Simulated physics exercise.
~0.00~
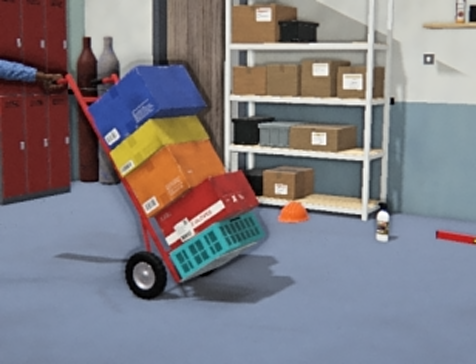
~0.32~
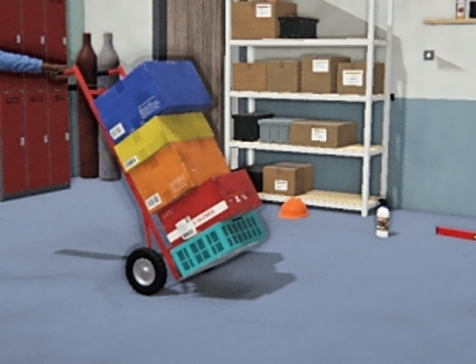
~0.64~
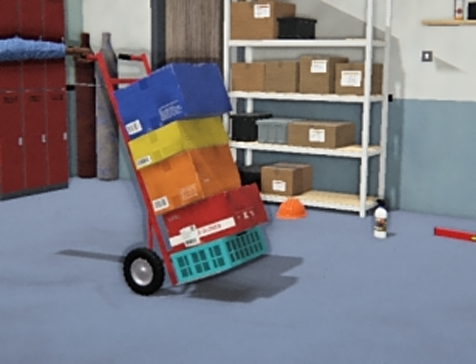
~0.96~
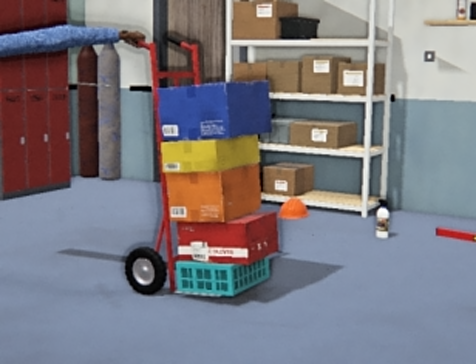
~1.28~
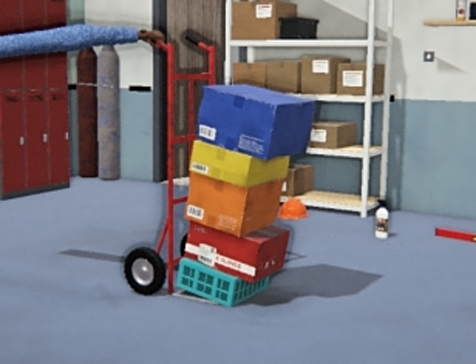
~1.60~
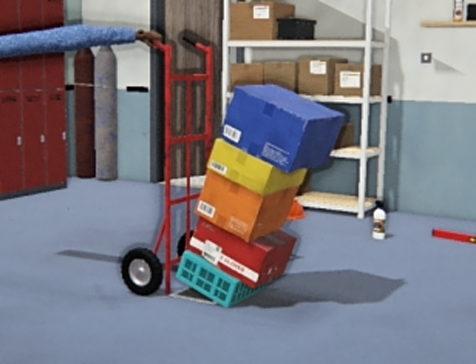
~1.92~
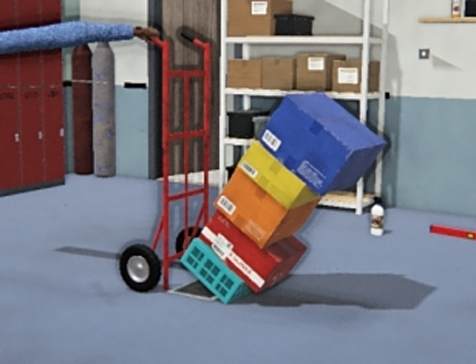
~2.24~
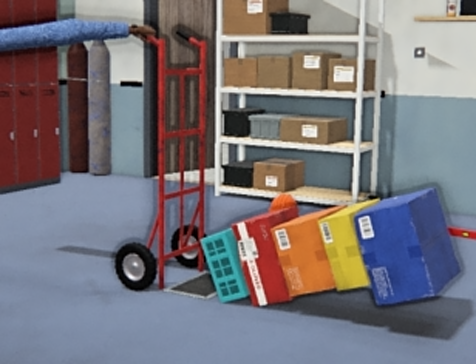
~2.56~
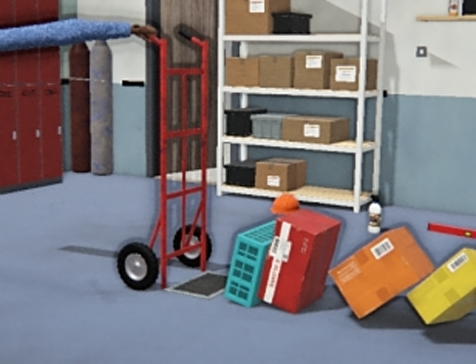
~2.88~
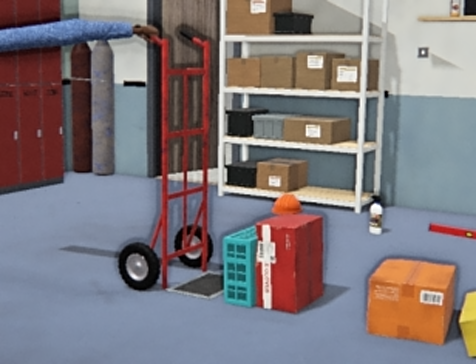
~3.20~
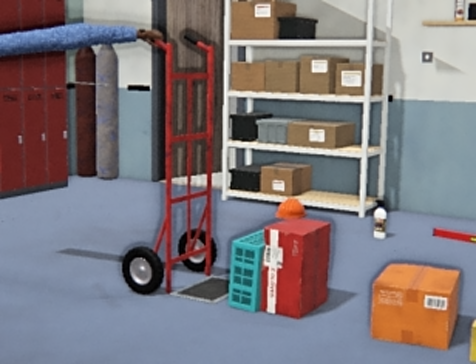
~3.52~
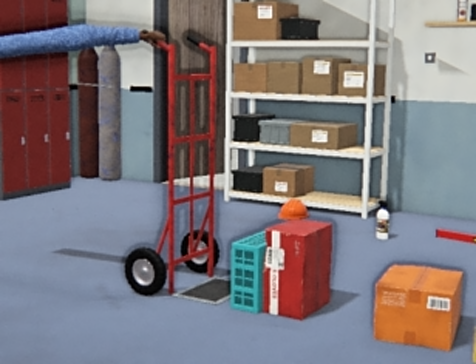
A red sack truck leans back to the left in a storage room with lockers and shelves, held by a blue-sleeved arm and carrying a turquoise crate, a red parcel, and orange, yellow and blue boxes stacked upward. The arm swings the truck upright, and it stops standing straight. The whole stack keeps tipping right, leaning past the truck and toppling to the floor. The blue box tumbles out of view, while the yellow and orange boxes roll away. At the end, the crate and red parcel rest on their sides by the truck's plate, the orange box sits farther right, and the yellow one is barely visible at the edge.
